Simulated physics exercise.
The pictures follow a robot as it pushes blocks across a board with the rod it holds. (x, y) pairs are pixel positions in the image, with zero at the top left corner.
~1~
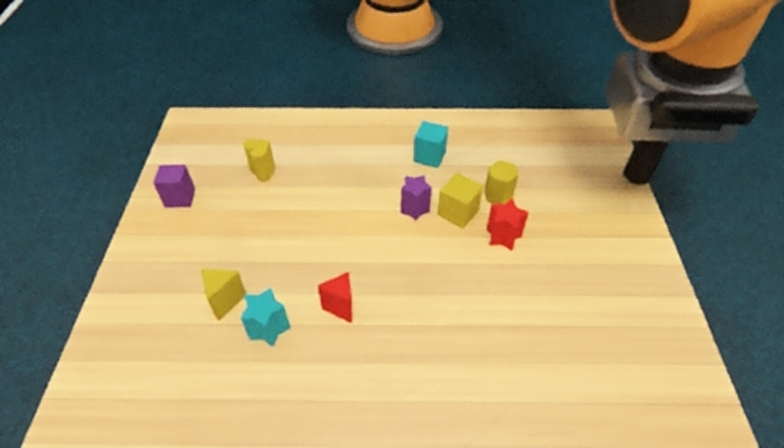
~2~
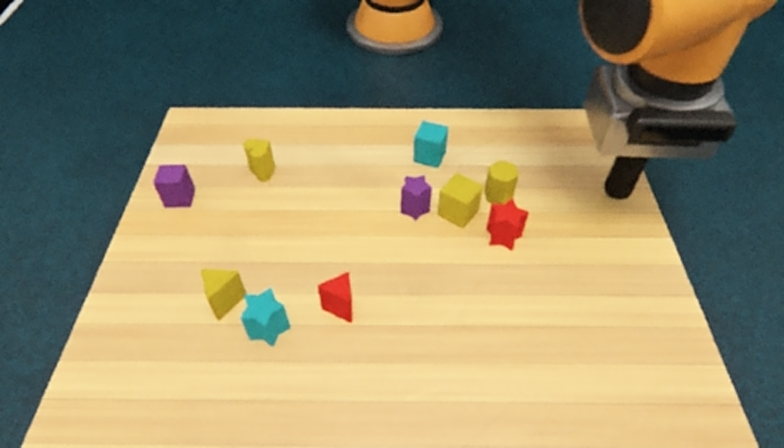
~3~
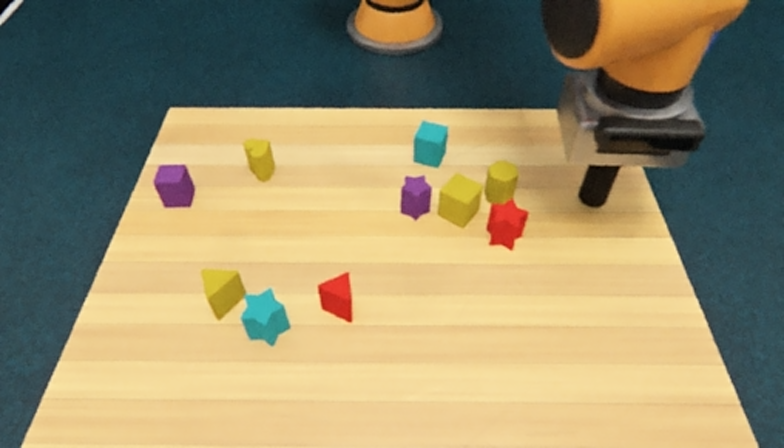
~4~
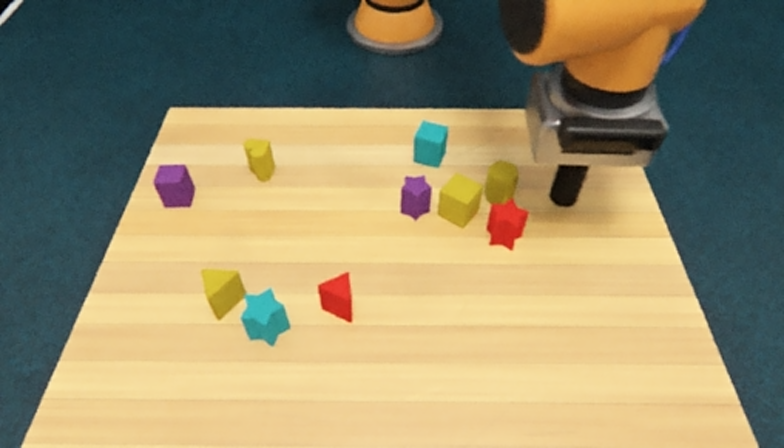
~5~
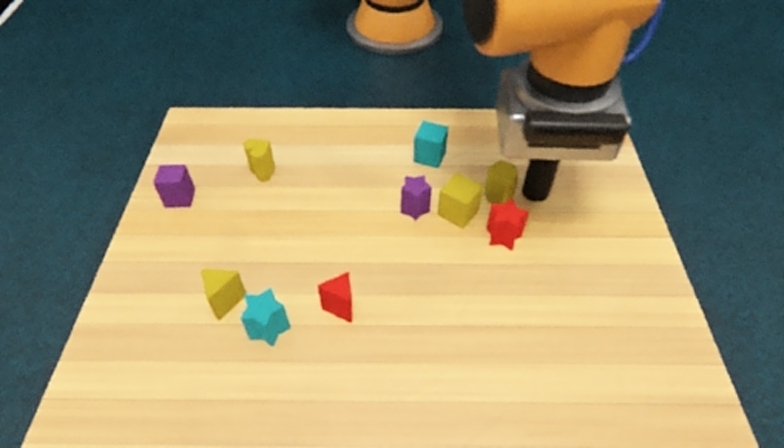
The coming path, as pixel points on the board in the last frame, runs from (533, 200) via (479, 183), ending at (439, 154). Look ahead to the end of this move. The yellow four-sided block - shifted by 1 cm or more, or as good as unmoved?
At the end of the path, the yellow four-sided block remains in its old spot.
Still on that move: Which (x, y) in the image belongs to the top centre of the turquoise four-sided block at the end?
Close to (416, 123).
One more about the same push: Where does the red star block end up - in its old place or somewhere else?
It is not moved.
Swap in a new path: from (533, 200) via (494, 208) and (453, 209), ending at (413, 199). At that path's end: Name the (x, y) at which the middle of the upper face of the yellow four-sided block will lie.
It should be at about (401, 196).
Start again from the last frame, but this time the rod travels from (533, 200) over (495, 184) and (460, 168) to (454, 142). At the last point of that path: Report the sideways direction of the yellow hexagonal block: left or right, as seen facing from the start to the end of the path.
Facing the way the path runs, start to end, you'll find the yellow hexagonal block has shifted left.
On the path given first. One third of the way, rod (497, 181); yellow hexagonal block (472, 165).
Two thirds of the way, rod (463, 166); yellow hexagonal block (448, 162), turned 30° anticlockwise.
At the end, rod (440, 147); turquoise four-sided block (416, 123); yellow four-sided block still; yellow hexagonal block (448, 162), turned 30° anticlockwise; red star block still.
